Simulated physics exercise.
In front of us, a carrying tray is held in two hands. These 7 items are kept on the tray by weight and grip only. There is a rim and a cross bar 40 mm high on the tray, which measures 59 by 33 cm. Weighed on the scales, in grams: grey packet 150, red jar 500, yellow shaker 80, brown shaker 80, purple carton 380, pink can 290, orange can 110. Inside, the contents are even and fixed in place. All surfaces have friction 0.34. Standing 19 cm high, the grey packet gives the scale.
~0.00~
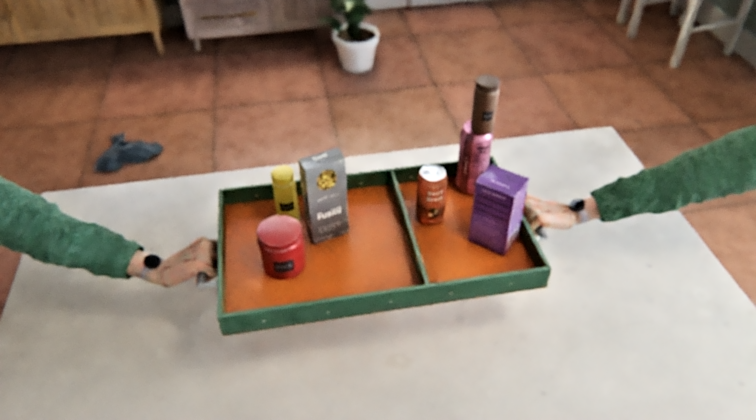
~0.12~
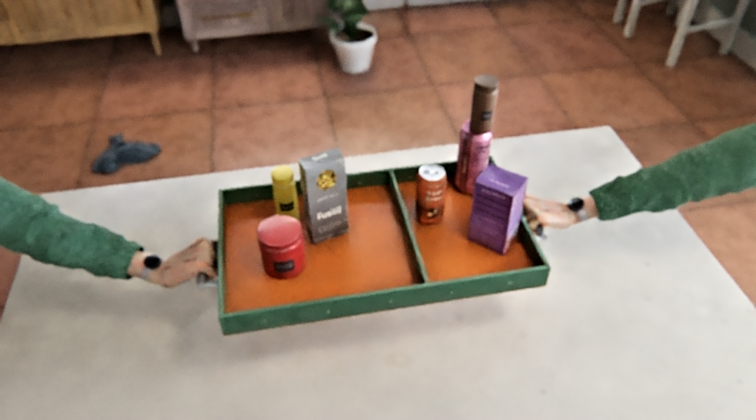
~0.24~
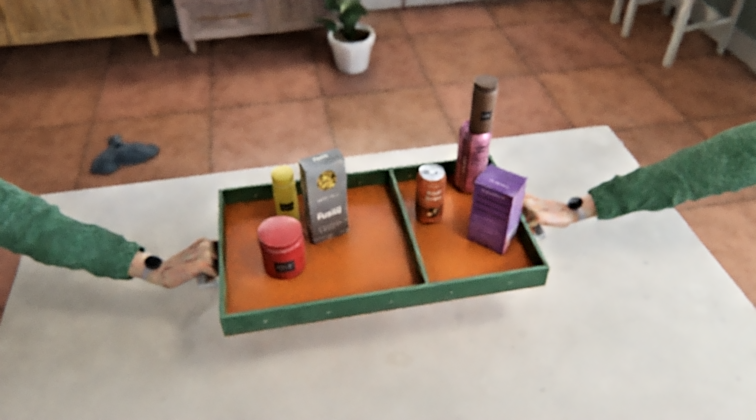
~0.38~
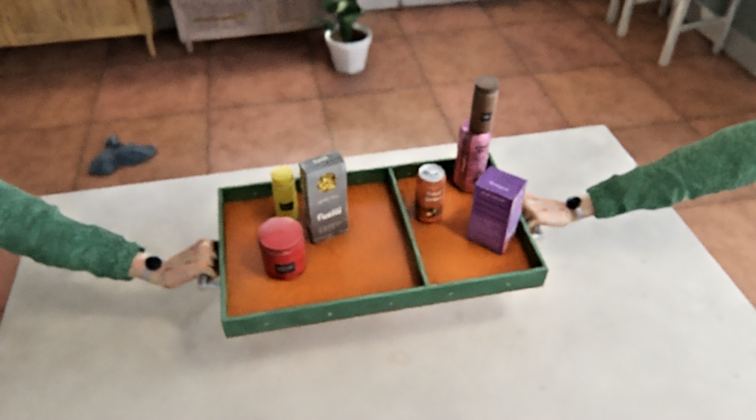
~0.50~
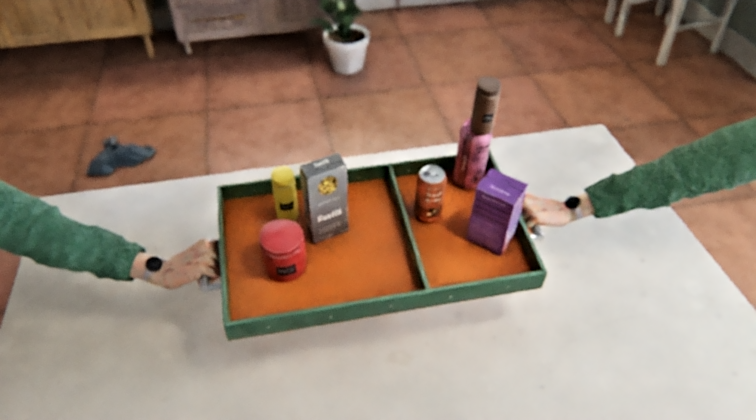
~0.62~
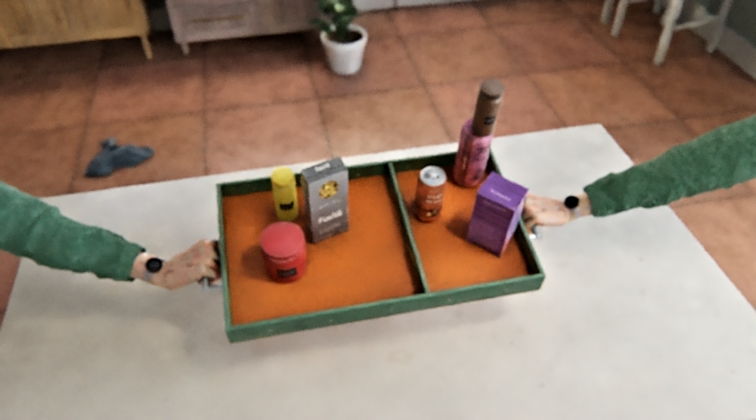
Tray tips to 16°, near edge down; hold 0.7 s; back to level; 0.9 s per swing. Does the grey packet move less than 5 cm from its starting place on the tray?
No: Dislodged.
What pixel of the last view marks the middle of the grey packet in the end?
It comes to rest near (357, 263).
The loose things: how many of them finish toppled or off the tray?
All told, 3.
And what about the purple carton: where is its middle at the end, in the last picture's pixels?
Its centre ends close to (484, 244) in the last view.
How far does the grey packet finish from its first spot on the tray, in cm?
Roughly 15 cm.
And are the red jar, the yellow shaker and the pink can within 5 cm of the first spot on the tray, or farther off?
In short, the red jar stays close to home, the yellow shaker stays close to home, the pink can leaves its position.
After 1.32 s, tray tilted 16°, near edge down; grey packet on its side near (359, 276); brown shaker 24° off its base; pink can 23° off its base.
After 1.62 s, tray tilted 16°, near edge down; brown shaker now off the tray; grey packet on its side near (359, 276); pink can on its side.
After 2.02 s, tray tilted 12°, near edge down; grey packet on its side near (358, 273); pink can on its side; purple carton moved 10 cm.
In the end (3.1 s), off the tray, brown shaker; toppled on the tray, grey packet and pink can; not toppled but over 5 cm from the start, purple carton; the other 3 under 5 cm from the start. In the last view, grey packet near (357, 263).
